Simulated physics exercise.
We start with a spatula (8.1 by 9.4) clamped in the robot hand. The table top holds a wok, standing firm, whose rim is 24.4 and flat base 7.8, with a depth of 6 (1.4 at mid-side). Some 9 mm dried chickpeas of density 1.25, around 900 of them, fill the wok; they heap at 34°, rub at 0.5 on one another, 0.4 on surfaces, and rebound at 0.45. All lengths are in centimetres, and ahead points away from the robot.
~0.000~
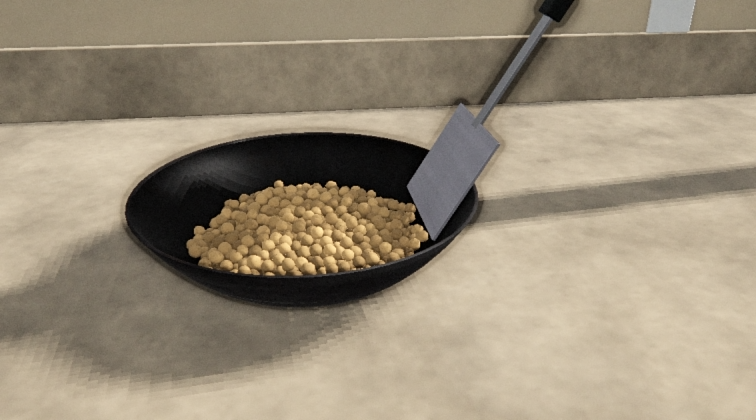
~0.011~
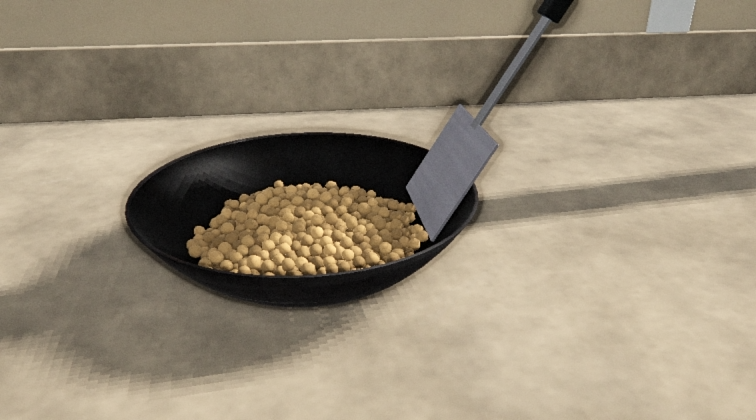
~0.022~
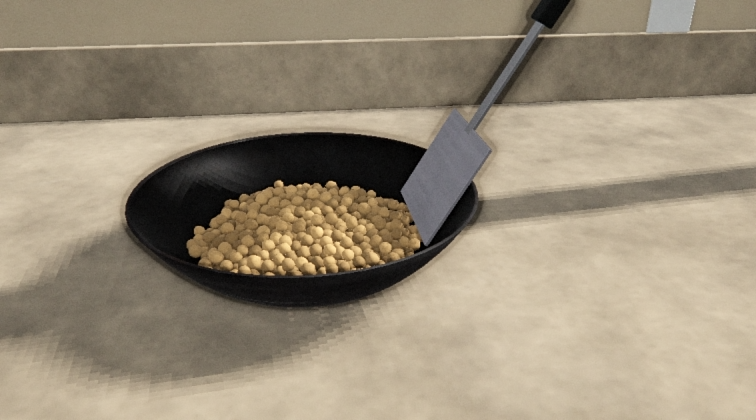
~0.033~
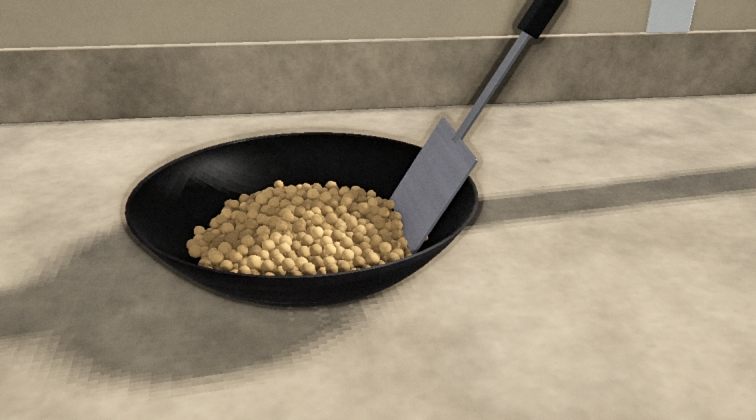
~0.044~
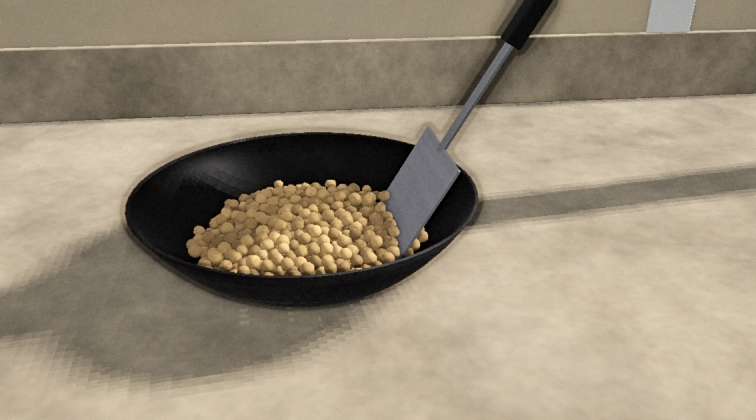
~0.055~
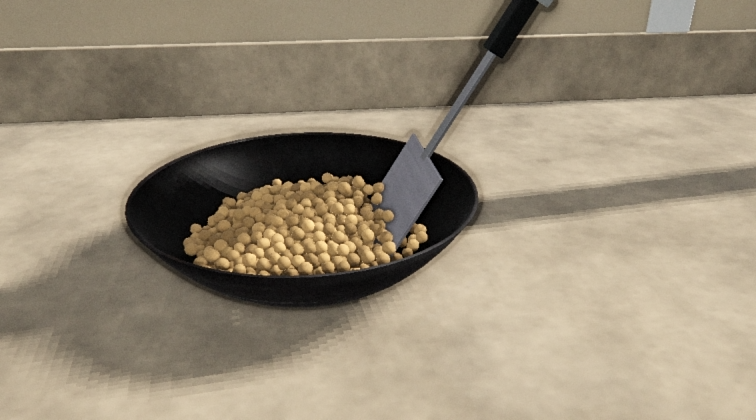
We see a black wok of small, round, tan pieces on a mottled beige surface as a metal spatula with a black handle slides down and left from the right side, pushing into the heap and shifting some pieces.
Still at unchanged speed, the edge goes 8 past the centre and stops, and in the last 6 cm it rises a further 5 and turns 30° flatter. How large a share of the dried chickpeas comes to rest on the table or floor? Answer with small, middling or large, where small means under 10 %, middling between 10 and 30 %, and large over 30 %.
It is large.
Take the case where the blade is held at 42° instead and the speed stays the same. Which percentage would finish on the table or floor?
Estimate for that slope: Some 35 per cent.
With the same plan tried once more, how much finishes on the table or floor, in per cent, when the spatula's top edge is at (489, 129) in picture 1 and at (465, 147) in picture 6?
Around 20 per cent finishes there.
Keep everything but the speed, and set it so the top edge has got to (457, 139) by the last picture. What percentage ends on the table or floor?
Estimate: Close to 20 %.
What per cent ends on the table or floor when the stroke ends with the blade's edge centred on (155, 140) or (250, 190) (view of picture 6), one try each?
Some 55 and 15 per cent.
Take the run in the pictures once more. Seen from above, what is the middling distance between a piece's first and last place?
Level distance of around 6 cm.
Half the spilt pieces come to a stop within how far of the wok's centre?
Looks like roughly 42 centimetres to me.
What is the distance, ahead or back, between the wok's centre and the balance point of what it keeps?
What stays is shifted forward by around 3.5 cm.
By 0.09 s, sloping 59°, highest piece 10 above the table; 900 in the wok.
By 0.13 s, sloping 50°, highest piece 13 above the table; 896 in the wok, 4 on the blade or in flight.
By 0.35 s, sloping 29°, highest piece 26 above the table; 539 in the wok, 112 on the table or floor, 249 on the blade or in flight.
By 1.40 s, sloping 29°, highest piece 6 above the table; 539 in the wok, 361 on the table or floor.
Final count, 539 in the wok, 361 on the table or floor. That is 40 % on the table or floor.
